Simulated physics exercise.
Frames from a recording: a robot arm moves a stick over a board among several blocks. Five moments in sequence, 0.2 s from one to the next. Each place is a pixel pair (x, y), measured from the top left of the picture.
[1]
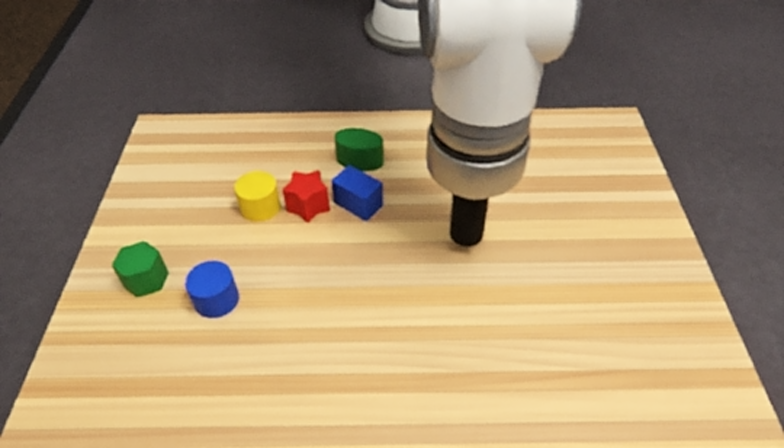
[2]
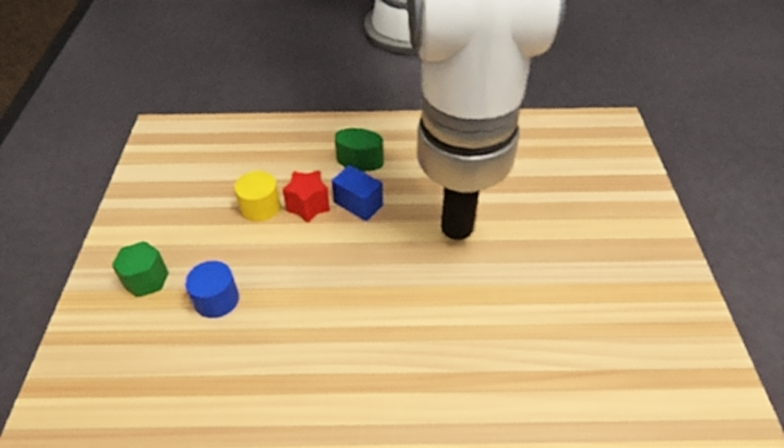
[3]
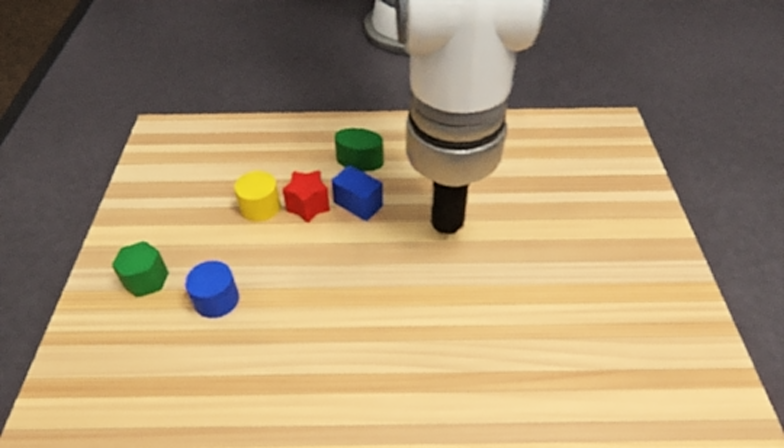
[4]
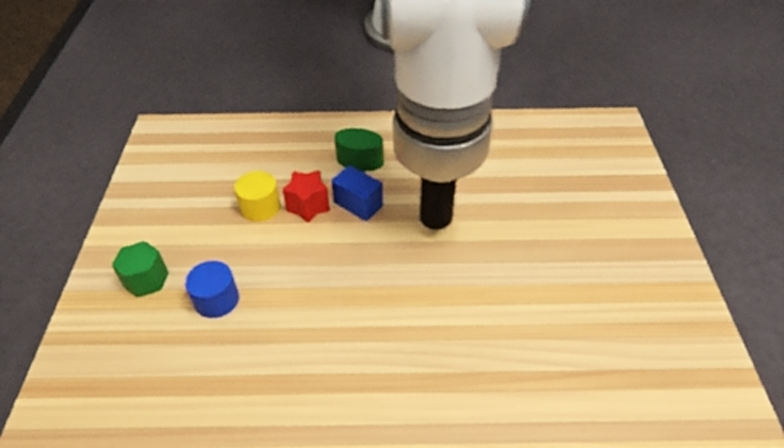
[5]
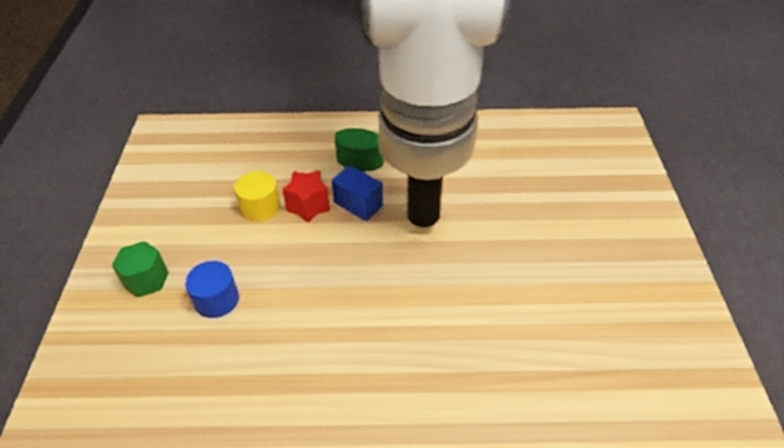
A white robot arm with a black stick slid a short way left across the wooden board, drawing nearer to the blue block, while all the colored blocks stayed where they were.
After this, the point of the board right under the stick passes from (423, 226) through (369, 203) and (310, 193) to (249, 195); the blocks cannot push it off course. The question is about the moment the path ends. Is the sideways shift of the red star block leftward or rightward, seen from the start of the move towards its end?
Towards the left-hand side.
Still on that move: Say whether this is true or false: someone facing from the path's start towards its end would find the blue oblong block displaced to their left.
Verdict: False.
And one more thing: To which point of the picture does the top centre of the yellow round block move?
Its top centre lands on (179, 211).
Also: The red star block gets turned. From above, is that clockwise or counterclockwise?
Looking down on the board, it turns counter-clockwise.
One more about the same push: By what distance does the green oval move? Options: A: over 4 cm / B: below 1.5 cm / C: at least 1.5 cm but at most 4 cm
B.
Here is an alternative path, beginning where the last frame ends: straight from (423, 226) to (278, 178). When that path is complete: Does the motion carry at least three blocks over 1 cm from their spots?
Yes
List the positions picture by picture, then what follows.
The first frame shows stick tip at (466, 234); block tops, yellow round block at (255, 184); red star block at (305, 183); blue oblong block at (357, 181); green oval at (359, 138).
The second frame shows stick at (458, 227); blocks unchanged.
The third frame shows stick at (448, 222); blocks unchanged.
The fourth frame shows stick at (436, 218); blocks unchanged.
The fifth frame shows stick at (424, 216); yellow round block at (255, 184); red star block at (305, 183); blue oblong block at (357, 181); green oval at (359, 138).
The first path, step by step. One third of the way, stick at (368, 193); red star block at (291, 184), turned 20° anticlockwise; blue oblong block at (330, 174), turned 15° anticlockwise.
Two thirds of the way, stick at (307, 183); yellow round block at (227, 191); red star block at (267, 182), turned 45° anticlockwise; blue oblong block at (278, 155).
At the end, stick at (246, 185); yellow round block at (179, 211); red star block at (209, 189), turned 70° anticlockwise; blue oblong block at (255, 146), turned 45° clockwise; green oval in place.
